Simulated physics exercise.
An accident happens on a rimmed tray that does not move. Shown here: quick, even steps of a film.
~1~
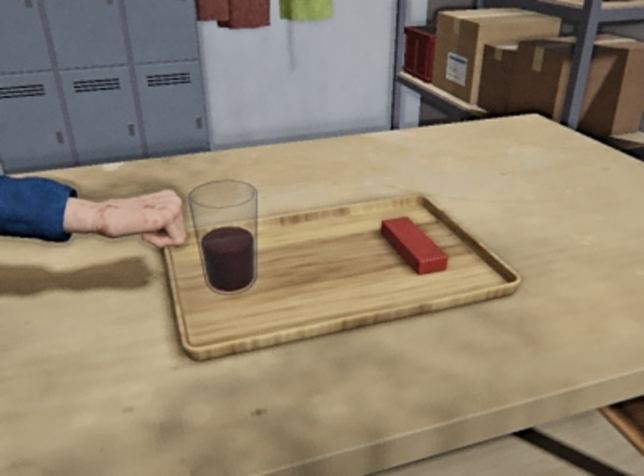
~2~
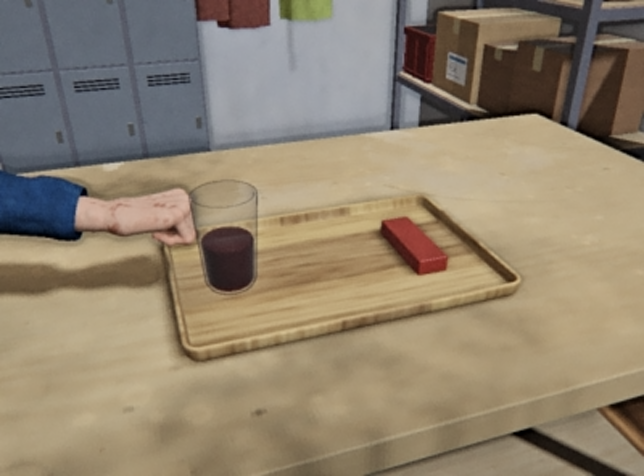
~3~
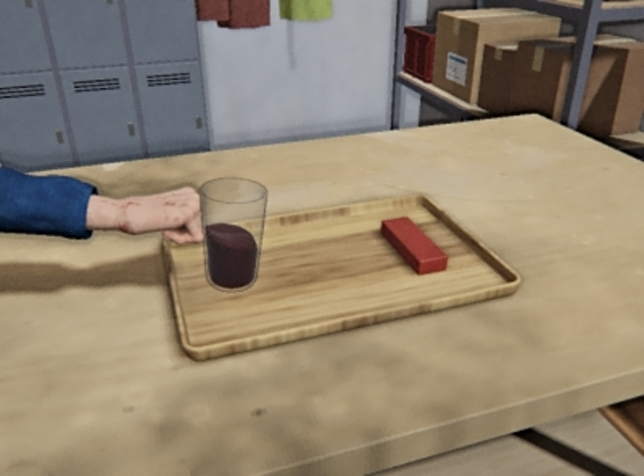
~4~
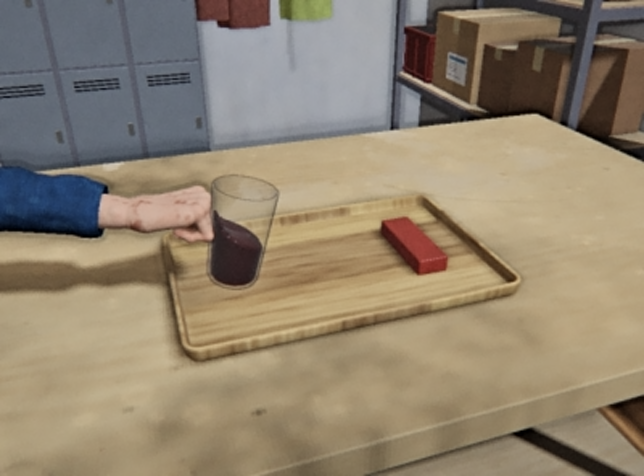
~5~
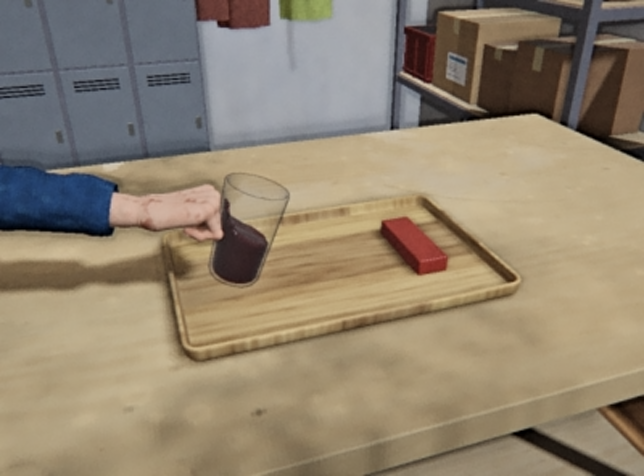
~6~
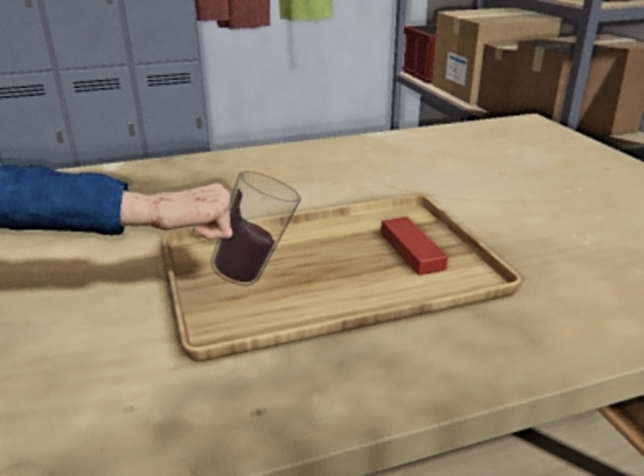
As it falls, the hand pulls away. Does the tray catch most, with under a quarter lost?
Tray holds over three quarters.
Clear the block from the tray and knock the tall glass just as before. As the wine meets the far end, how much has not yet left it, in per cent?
Near 55 %.
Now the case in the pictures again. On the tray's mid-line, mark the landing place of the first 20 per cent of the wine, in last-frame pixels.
(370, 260).
A moment on, the tall glass lies on its side and 99 per cent is in the glass, 0 on the tray and 1 above or beyond its rim.
Next, the tall glass lies on its side and 57 per cent is in the glass, 31 on the tray and 12 above or beyond its rim.
Then the tall glass lies on its side and 29 per cent is in the glass, 41 on the tray and 30 above or beyond its rim.
Later the tall glass lies on its side and 16 per cent is in the glass, 79 on the tray and 5 above or beyond its rim.
At rest 96 per cent is held by tray and glass, 4 is off the tray.
